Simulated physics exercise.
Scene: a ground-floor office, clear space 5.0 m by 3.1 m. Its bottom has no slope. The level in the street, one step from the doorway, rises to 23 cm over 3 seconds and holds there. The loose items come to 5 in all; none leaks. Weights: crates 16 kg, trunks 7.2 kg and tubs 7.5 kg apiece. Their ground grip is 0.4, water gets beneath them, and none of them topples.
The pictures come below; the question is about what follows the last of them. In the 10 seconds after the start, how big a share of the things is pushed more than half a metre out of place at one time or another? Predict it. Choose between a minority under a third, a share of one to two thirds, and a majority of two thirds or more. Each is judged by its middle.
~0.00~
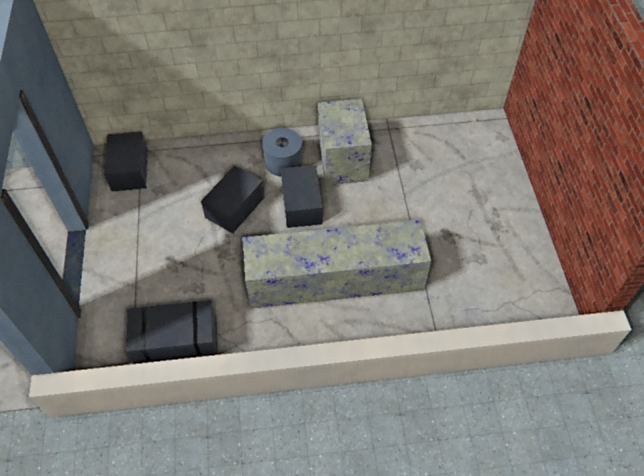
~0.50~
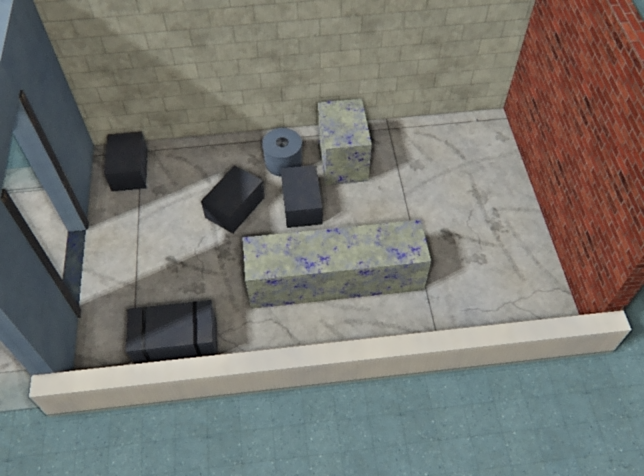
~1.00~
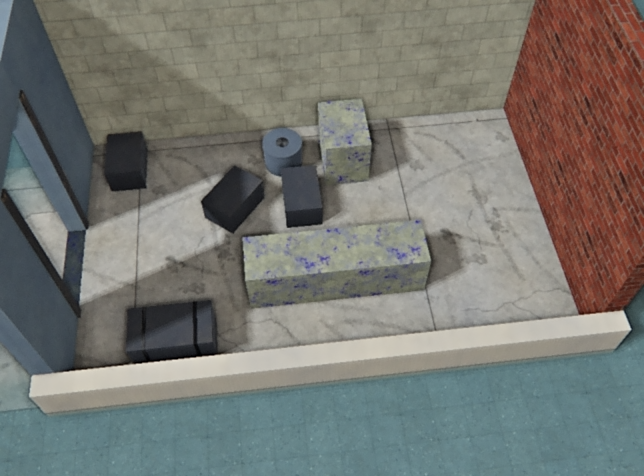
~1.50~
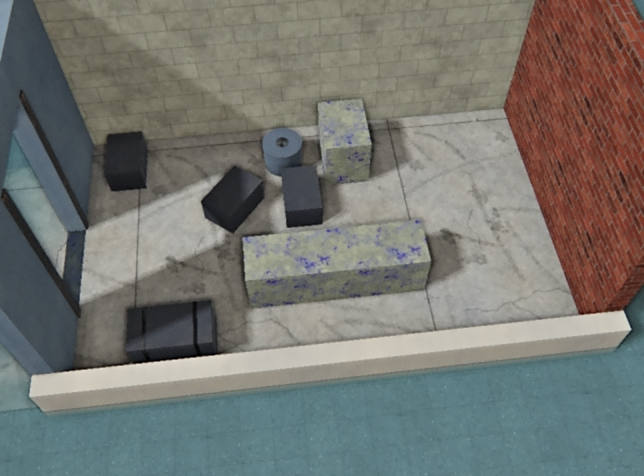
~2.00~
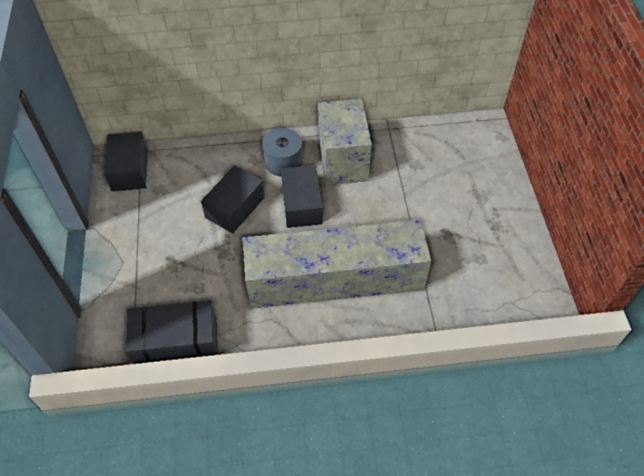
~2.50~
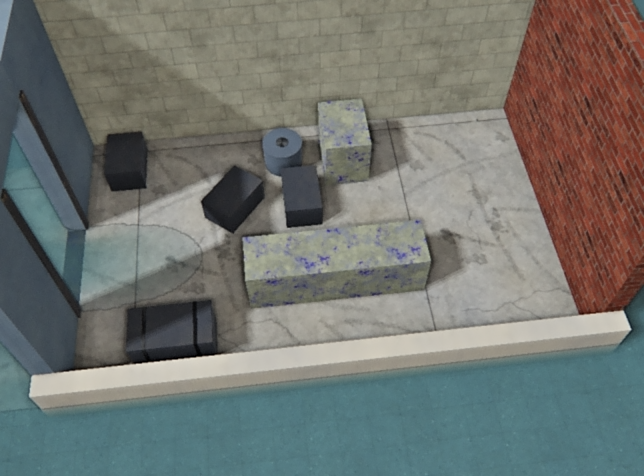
A share of one to two thirds.
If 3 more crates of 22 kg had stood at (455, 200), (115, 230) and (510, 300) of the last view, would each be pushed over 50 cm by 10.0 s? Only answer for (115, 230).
Answer: Greater.
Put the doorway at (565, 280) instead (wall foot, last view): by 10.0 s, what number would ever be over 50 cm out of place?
That gives 2 of them.
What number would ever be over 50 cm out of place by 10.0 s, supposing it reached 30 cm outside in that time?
That would make 3 of them.
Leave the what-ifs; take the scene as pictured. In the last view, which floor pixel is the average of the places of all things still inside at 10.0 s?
I'd put it around (266, 201).
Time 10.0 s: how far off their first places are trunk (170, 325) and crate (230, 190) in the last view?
Respectively 30 and 80 centimetres.
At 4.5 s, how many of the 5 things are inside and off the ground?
At that point I count 1.
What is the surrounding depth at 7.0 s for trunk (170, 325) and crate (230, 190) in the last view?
Depths: Near 5 cm, then near 12 cm.
After 3.5 s 0 of 5 are over 50 cm from their spots; 0 afloat.
After 4.5 s 0 of 5 are over 50 cm from their spots; 1 afloat.
After 7.0 s 3 of 5 are over 50 cm from their spots; 3 afloat.
After 10.0 s 2 of 5 are over 50 cm from their spots, and 3 have been at some point; 4 afloat.
